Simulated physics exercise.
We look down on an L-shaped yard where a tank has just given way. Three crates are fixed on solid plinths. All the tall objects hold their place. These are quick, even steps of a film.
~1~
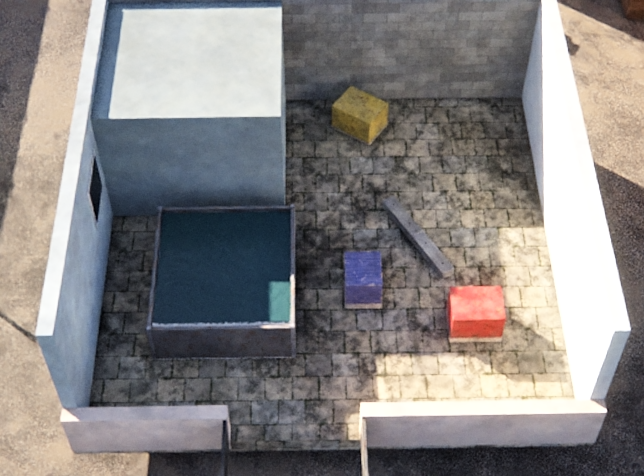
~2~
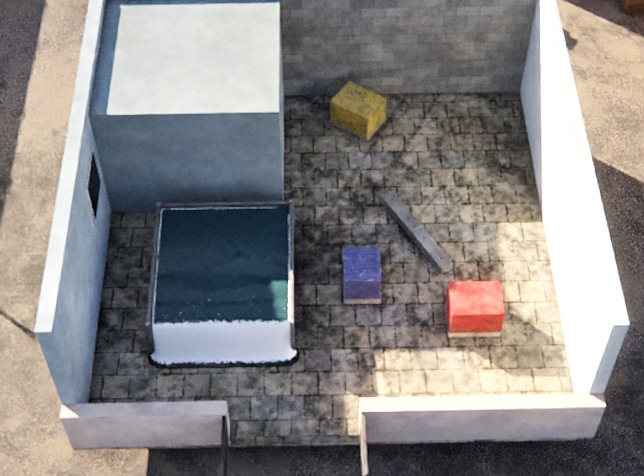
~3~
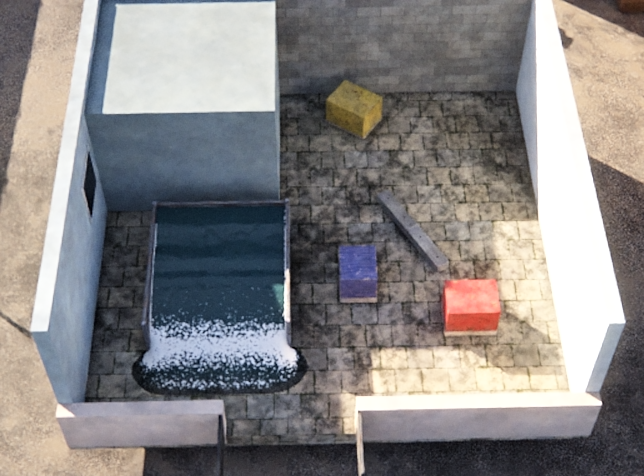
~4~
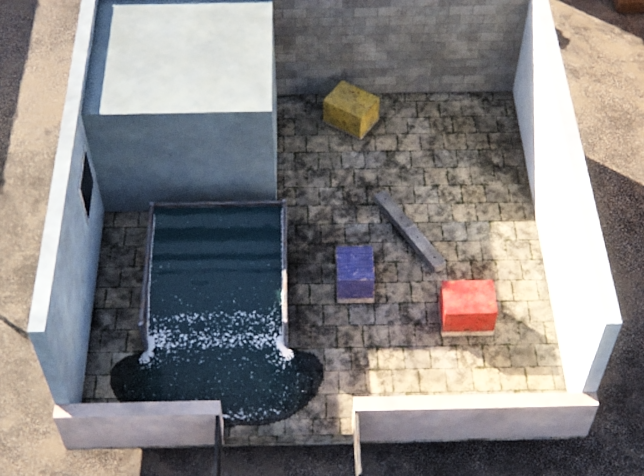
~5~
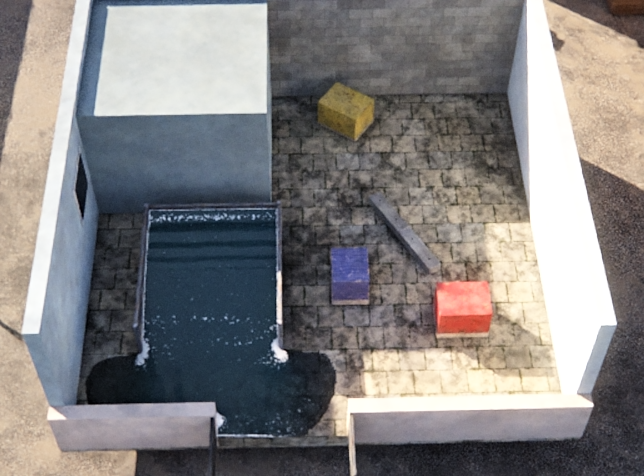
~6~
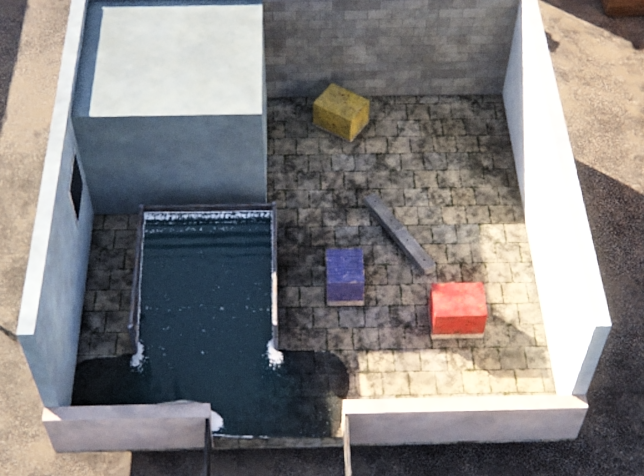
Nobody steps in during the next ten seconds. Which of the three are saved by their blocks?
In the end: The red crate escapes dry; the yellow crate escapes dry; the blue crate escapes dry.
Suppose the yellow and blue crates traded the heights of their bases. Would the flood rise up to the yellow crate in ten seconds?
One by one: Yellow keeps dry.
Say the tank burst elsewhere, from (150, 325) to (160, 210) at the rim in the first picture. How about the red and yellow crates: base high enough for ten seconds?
One by one: Red crate gets wet, yellow crate is wetted.
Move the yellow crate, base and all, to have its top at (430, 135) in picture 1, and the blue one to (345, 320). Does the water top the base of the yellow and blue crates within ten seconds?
In short: Yellow takes water; blue keeps dry.
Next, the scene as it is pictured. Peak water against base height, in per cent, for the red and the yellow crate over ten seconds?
In turn 80 and 30 per cent.
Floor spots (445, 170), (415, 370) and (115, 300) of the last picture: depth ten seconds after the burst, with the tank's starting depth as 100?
In turn 4, 8 and 10 in a hundred.
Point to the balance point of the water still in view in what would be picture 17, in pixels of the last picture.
I would point to (188, 345).
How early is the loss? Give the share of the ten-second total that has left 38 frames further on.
Near 90 in a hundred.
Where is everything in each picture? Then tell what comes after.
In the first picture, still water in the water tank at (224, 268).
In the second picture, water pours out at (223, 343) and has run to (296, 353).
In the third picture, the front is at (300, 373), out from the gap at (219, 342).
In the fourth picture, water pours out at (216, 344) and has run to (312, 389).
In the fifth picture, the front is at a hidden place, out from the gap at (211, 346).
In the sixth picture, the front is at a hidden place, out from the gap at (206, 347).
A moment on, water covers 15 % of the floor; the red crate not reached, the yellow crate not reached, the blue crate not reached.
Next, water covers 25 % of the floor; the red crate not reached, the yellow crate not reached, the blue crate not reached.
Then, water covers 30 % of the floor; the red crate not reached, the yellow crate not reached, the blue crate not reached.
Later, water covers 55 % of the floor; the red crate water round its plinth, the yellow crate not reached, the blue crate water round its plinth.
In the end, water covers 75 % of the floor; the red crate stayed above the water, the yellow crate stayed above the water, the blue crate stayed above the water.
